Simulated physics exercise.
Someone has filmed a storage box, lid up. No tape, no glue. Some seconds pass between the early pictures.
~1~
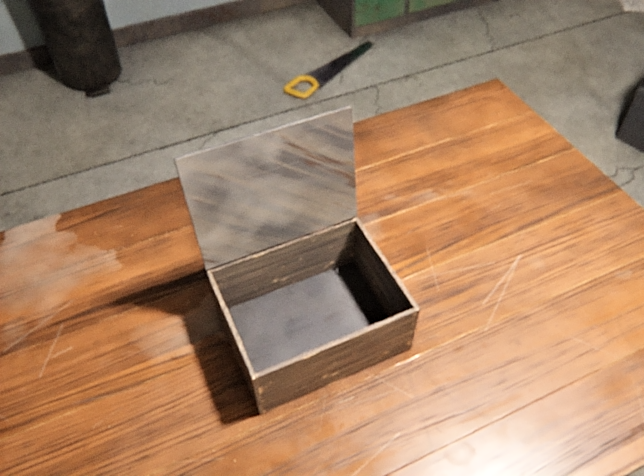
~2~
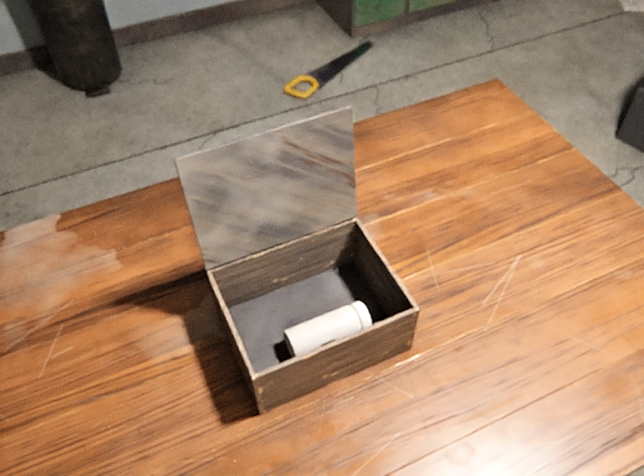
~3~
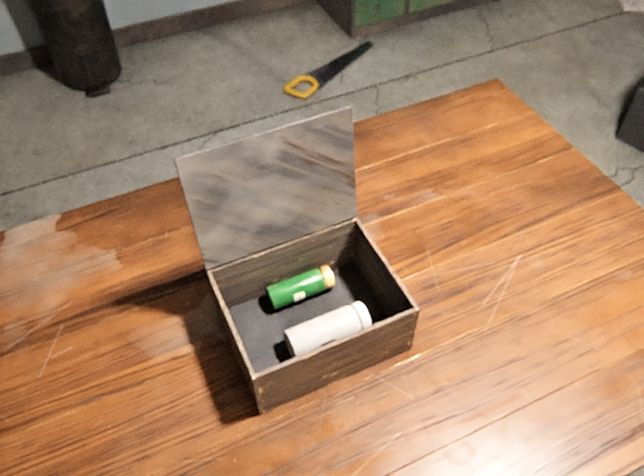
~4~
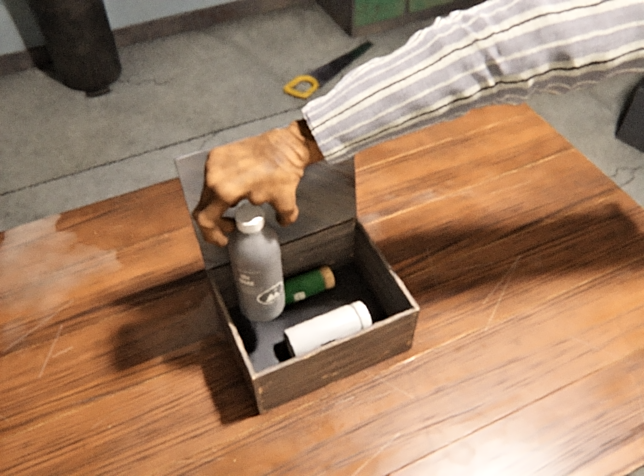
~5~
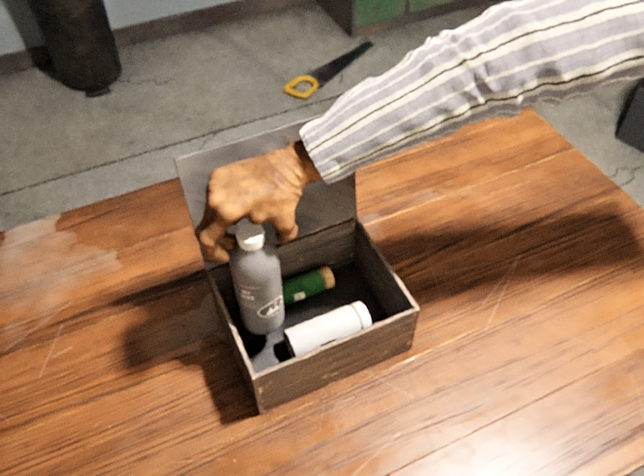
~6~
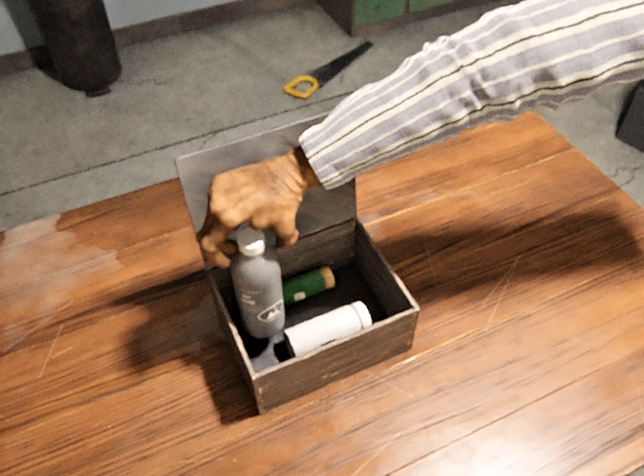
A hand lowers a grey bottle into an open box beside white and green containers.
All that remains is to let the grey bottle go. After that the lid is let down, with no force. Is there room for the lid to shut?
As it turns out, it stays ajar.
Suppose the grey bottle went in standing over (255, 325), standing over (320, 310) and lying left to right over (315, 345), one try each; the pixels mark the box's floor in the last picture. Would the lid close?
First, it stays ajar; second, it is held up; third, it closes.
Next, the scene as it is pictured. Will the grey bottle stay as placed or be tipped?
The grey bottle tips.
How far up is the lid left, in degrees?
About 20°.
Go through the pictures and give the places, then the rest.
The last thing is not in view yet, in the first picture.
The last thing is not in view yet; white shaker (328, 331), in the second picture.
The last thing is not in view yet; white shaker (328, 331), in the third picture.
On its way; grey bottle (257, 263); white shaker (328, 331), in the fourth picture.
On its way; grey bottle (257, 278); white shaker (328, 331), in the fifth picture.
Put in, still held; grey bottle (257, 282); white shaker (328, 331), in the sixth picture.
Then, 1.10 s past the last view, lid starting down; grey bottle displaced about its own width near (252, 298).
Then, 2.10 s past the last view, lid 38° above the rim; grey bottle rocked 19° from its first pose near (260, 314).
Finally, lid 20° above the rim; down or leaning hard in the box, grey bottle; the other 2 still in place. Final places as the last picture's camera would see them, grey bottle near (269, 333).
